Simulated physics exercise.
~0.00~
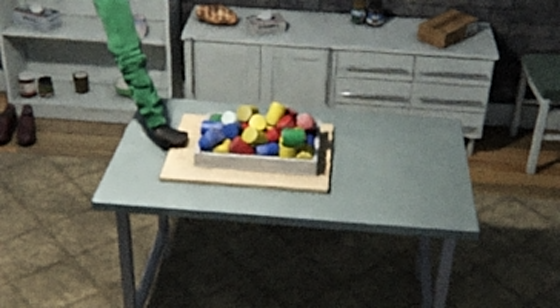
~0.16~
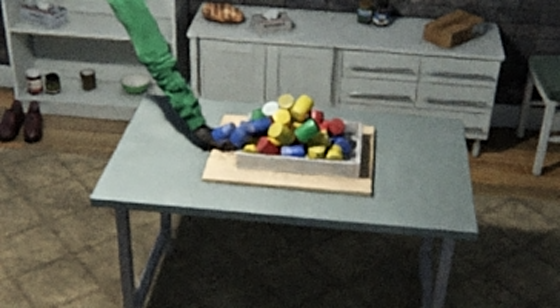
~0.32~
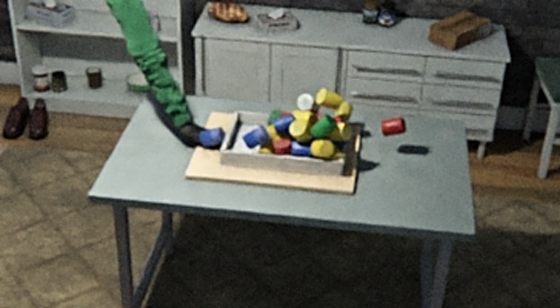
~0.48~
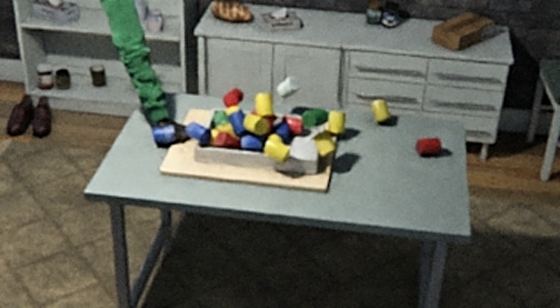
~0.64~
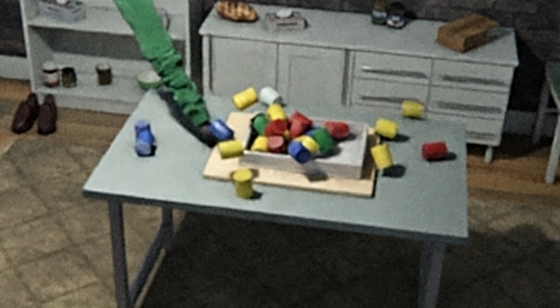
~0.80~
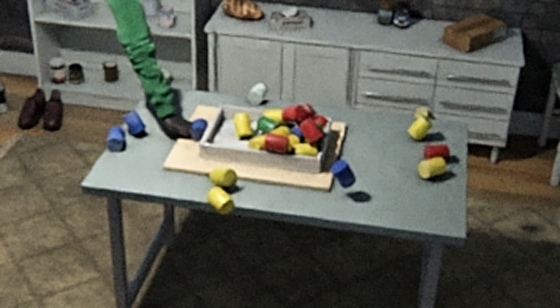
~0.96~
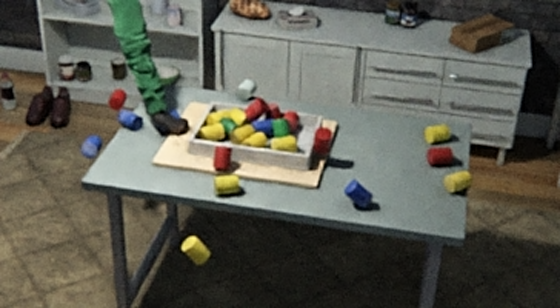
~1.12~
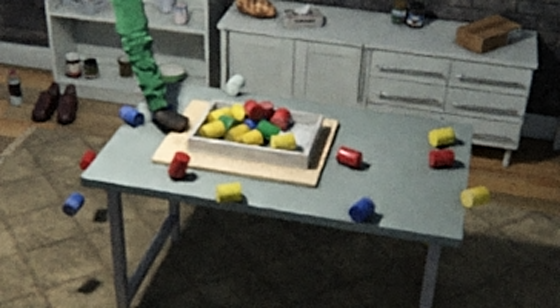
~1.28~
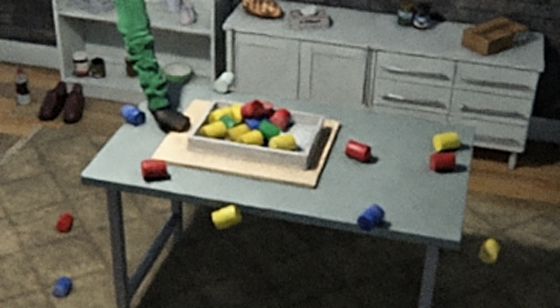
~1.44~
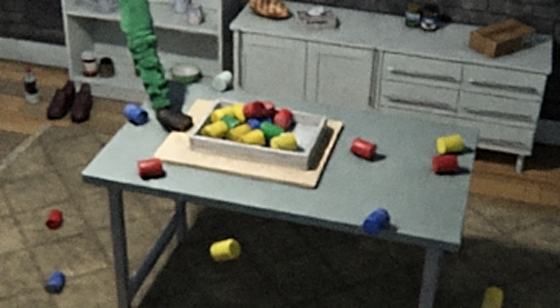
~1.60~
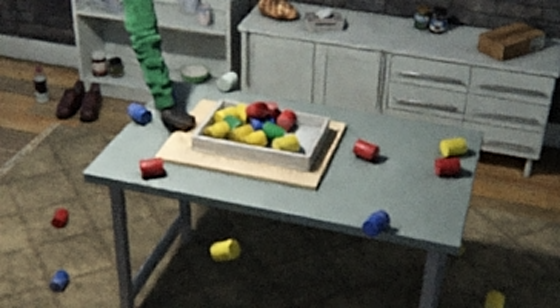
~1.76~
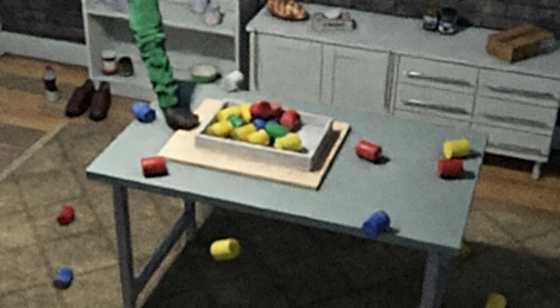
A board carrying a white tray heaped with red, yellow, blue, green and white spice jars sits on a grey-blue table, seen from above its front in a kitchen with pale cabinets and shelves behind. A green-sleeved arm reaches down to its left end. The board slides right, back left, then right and left again, and jars topple over the tray's sides with each stroke. Some land on the tabletop, while others roll off the edges to the floor. The board stops, with roughly half the jars still in the tray and the rest scattered around, as the view drifts slightly.
